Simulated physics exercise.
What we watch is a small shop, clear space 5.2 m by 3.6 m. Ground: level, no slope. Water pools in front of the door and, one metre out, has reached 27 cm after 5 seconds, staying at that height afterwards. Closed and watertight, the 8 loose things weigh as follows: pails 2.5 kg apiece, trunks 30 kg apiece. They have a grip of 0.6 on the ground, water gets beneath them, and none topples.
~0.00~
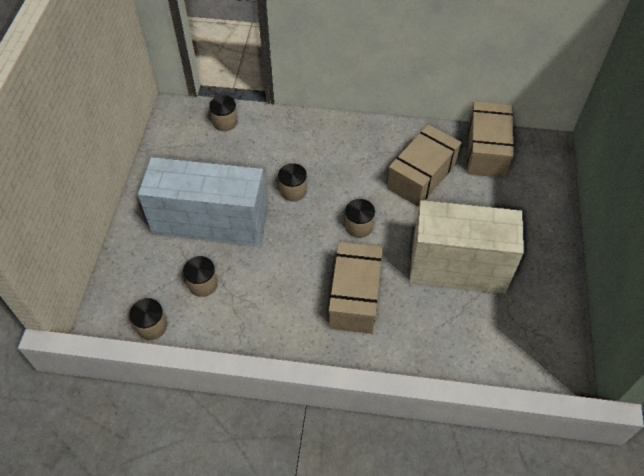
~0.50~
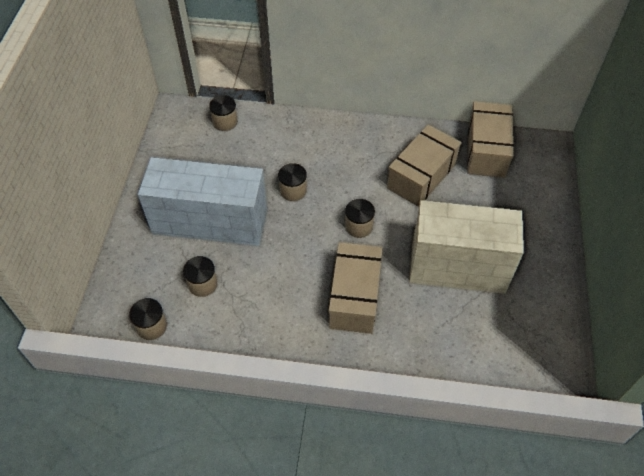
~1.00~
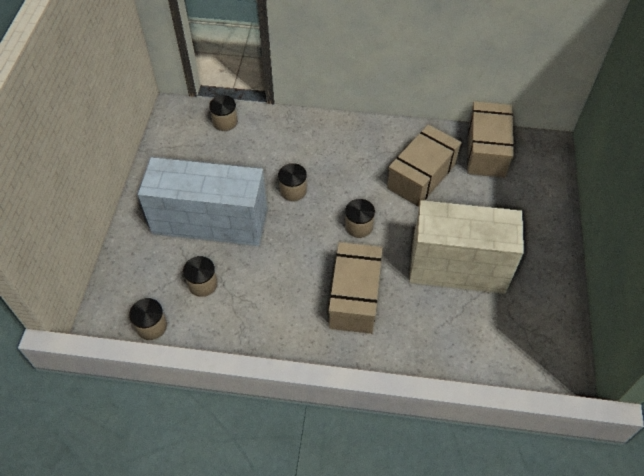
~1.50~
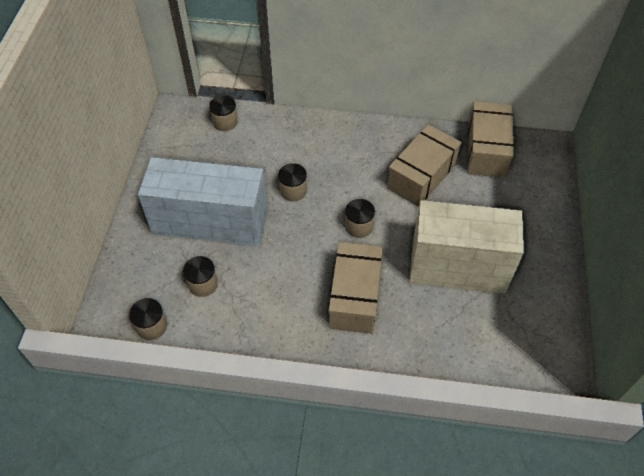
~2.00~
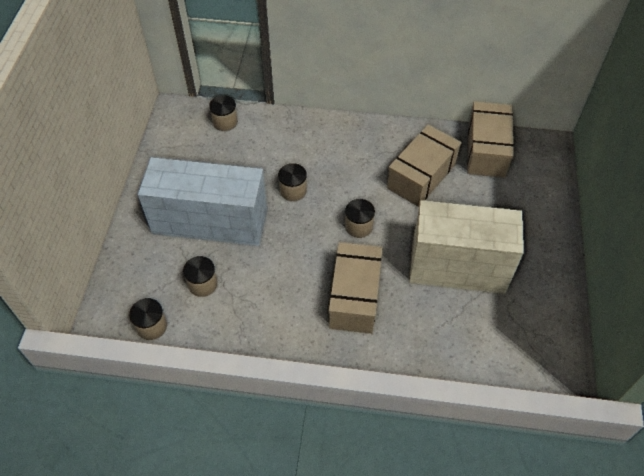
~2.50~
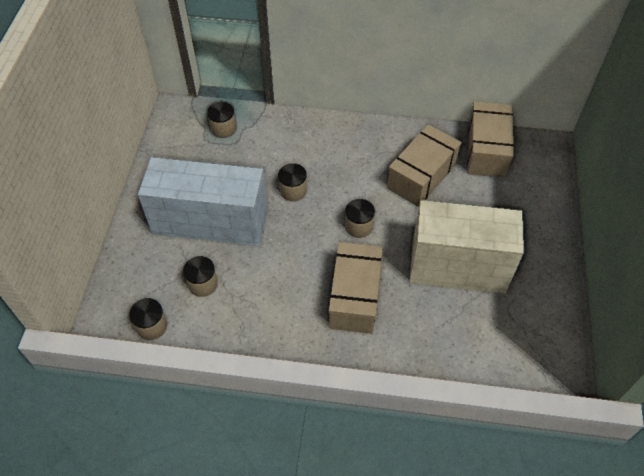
Water turns the ground outside a small walled shop teal, shows in the doorway at the back, and finally spreads in a small patch around the nearest dark-topped pail, which shifts slightly. Seen from a fixed, high view, the grey floor holds five tan pails, left and centre, and three strapped brown trunks, centre and right. A pale blue block at left and a cream one at right stay still.
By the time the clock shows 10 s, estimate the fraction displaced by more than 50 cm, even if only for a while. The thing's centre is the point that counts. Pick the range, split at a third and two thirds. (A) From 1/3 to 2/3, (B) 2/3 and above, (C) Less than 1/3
From 1/3 to 2/3 (A).
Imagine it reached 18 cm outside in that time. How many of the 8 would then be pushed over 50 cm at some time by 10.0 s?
With that change, 4 of them.
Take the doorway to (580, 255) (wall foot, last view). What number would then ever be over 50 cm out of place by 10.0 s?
In that case the number is 6.
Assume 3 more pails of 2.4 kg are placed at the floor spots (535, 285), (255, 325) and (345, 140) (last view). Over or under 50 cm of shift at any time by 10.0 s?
Inside the limit, then above the limit, then inside the limit.
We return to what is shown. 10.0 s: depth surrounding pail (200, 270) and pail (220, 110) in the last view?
Depths: Near 3 cm, then near 9 cm.
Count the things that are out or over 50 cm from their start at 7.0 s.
By that point, 3.
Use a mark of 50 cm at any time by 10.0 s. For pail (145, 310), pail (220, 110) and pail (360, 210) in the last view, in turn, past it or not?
One by one in that order: Above; above; above.
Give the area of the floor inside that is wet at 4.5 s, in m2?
That flooded area is roughly 5.0 m2.
After 3.5 s 1 of 8 are over 50 cm from their spots; 0 afloat.
After 4.5 s 1 of 8 are over 50 cm from their spots; 1 afloat.
After 7.0 s 3 of 8 are over 50 cm from their spots; 4 afloat.
After 10.0 s 4 of 8 are over 50 cm from their spots, and 4 have been at some point; 3 afloat.
